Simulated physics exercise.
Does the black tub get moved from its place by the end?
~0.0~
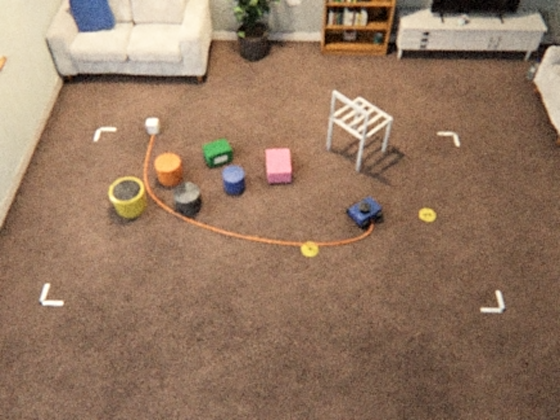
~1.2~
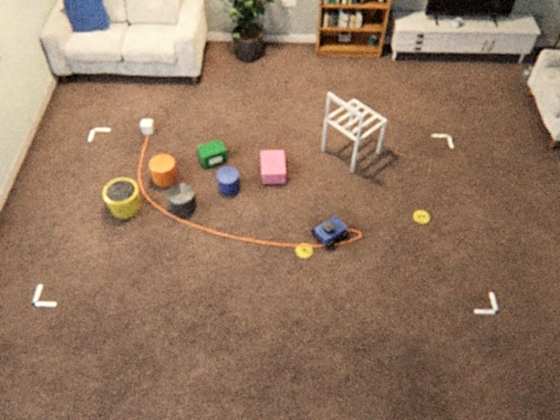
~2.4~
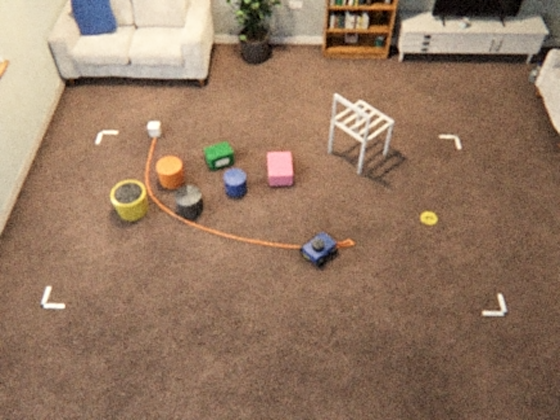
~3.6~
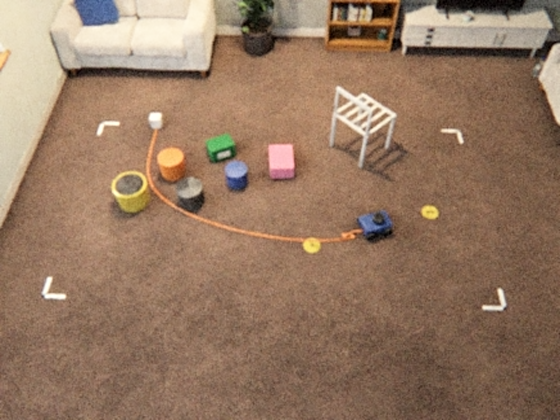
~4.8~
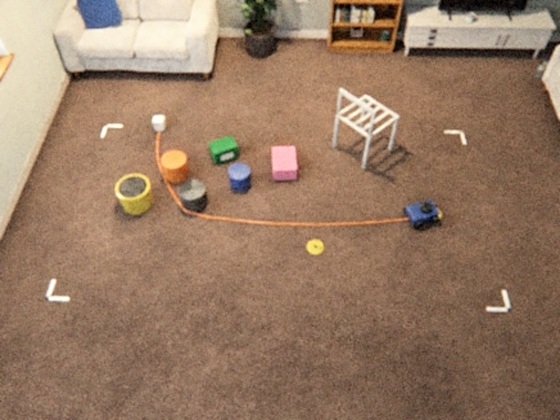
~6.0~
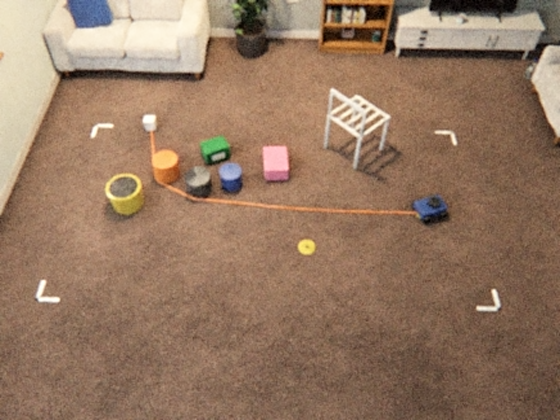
Yes, the black tub is shifted a little to the right and up, towards the blue tub. The green box stays put and the pink box hardly stirs.
